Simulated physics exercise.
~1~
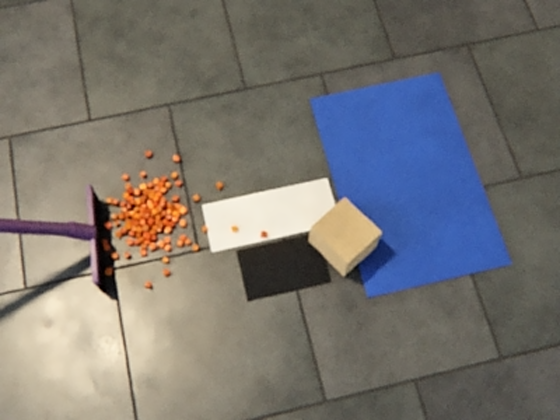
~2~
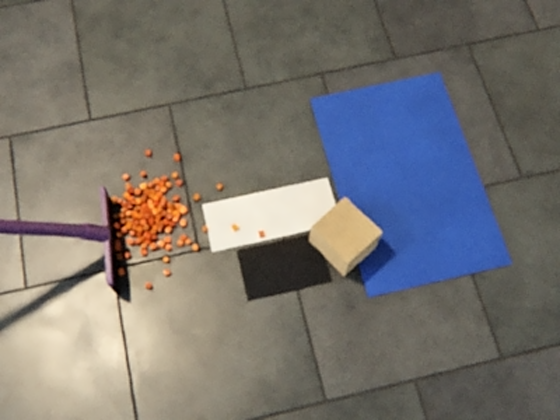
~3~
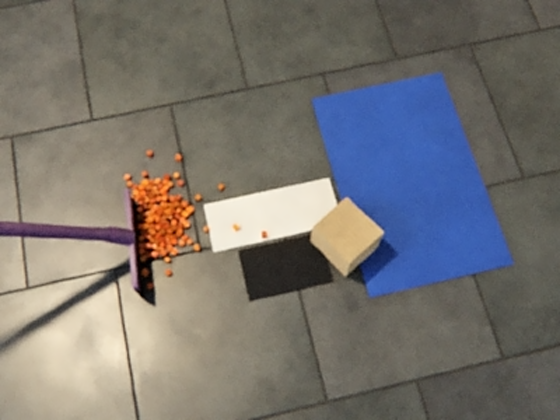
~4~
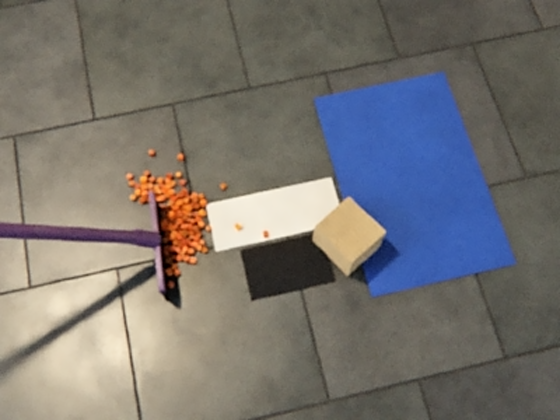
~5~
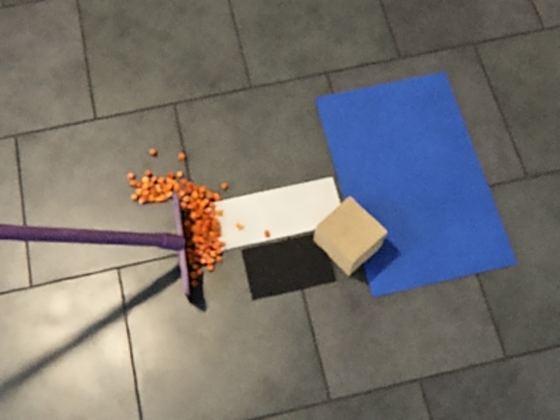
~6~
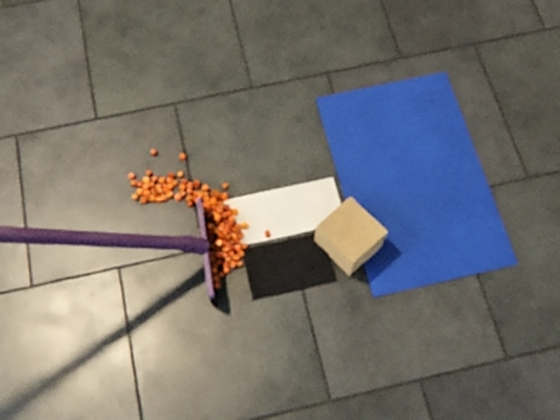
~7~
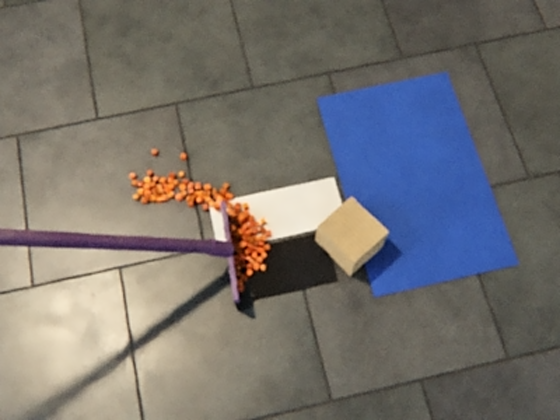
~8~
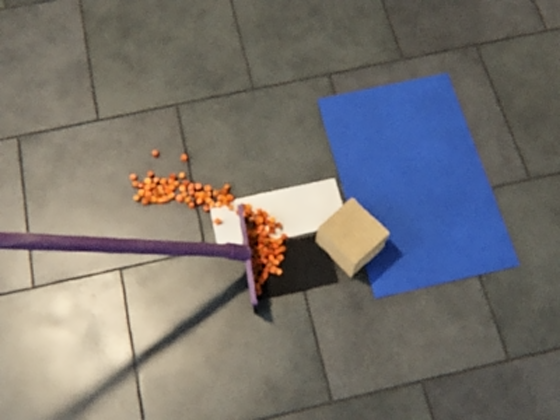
A purple squeegee pushed a heap of small orange carrot cubes rightward across grey tiles, leaving a trail behind its upper end. It stopped short of the wooden block, with pieces bunched over the white and black mats and none on the blue.
